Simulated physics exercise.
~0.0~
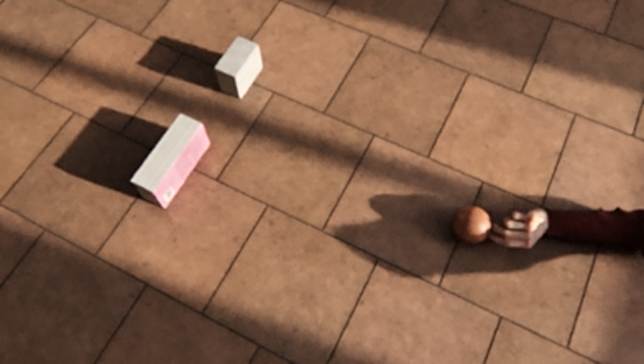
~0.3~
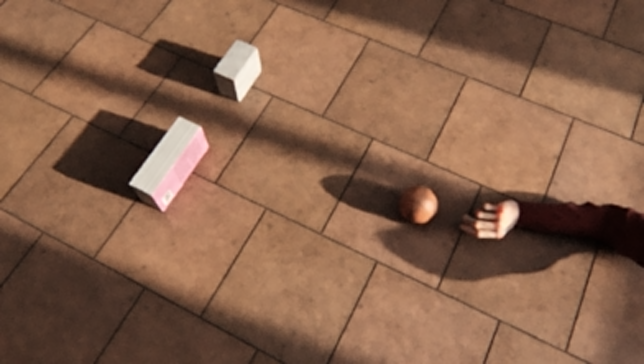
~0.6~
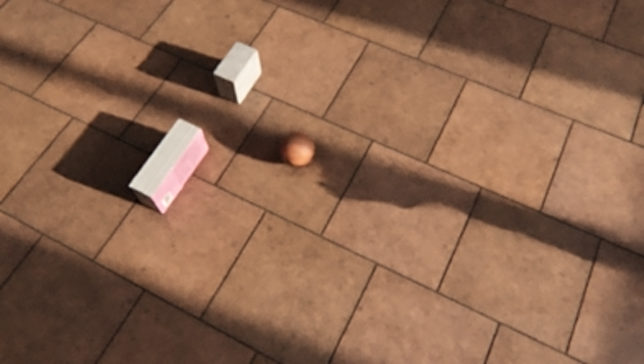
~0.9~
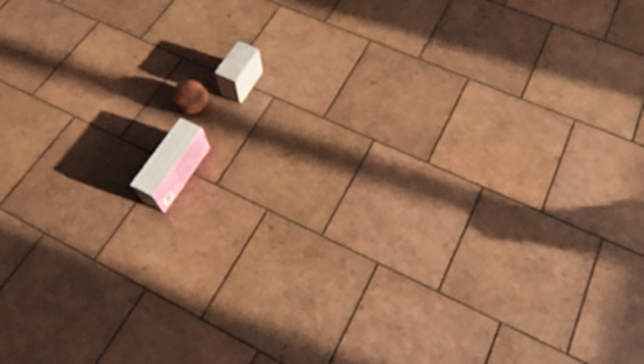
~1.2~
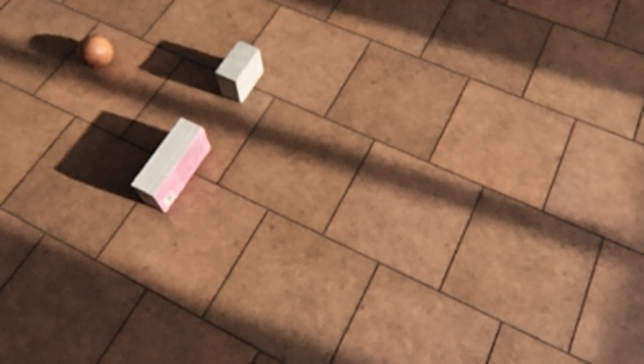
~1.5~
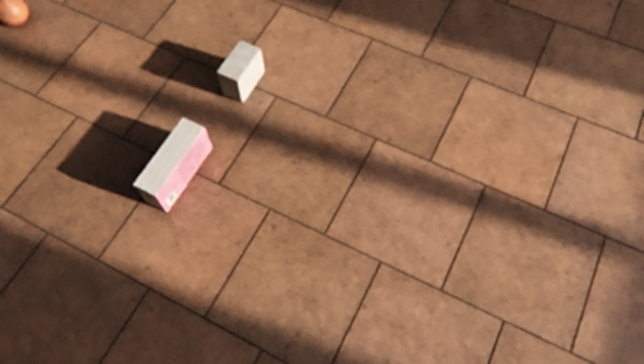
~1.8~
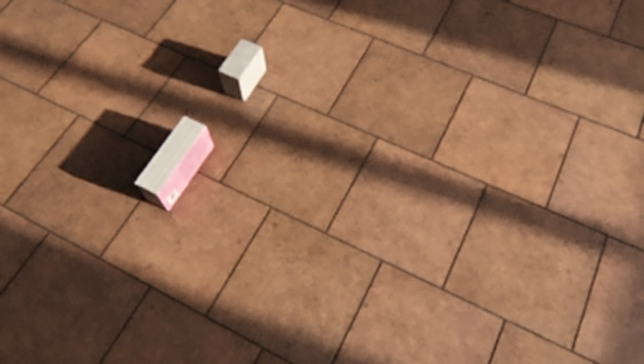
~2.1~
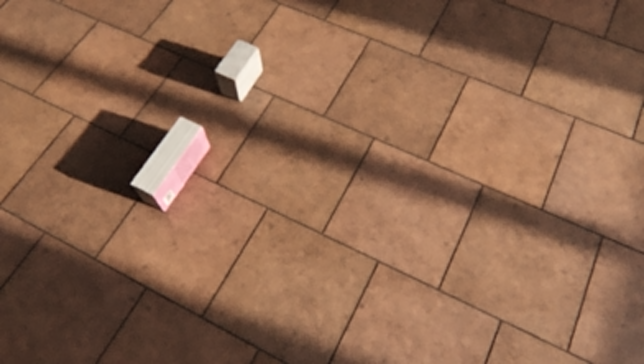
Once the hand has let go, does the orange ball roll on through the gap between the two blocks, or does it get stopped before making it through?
The orange ball rolls through the gap between the blocks and keeps going toward the upper left until it is out of view.
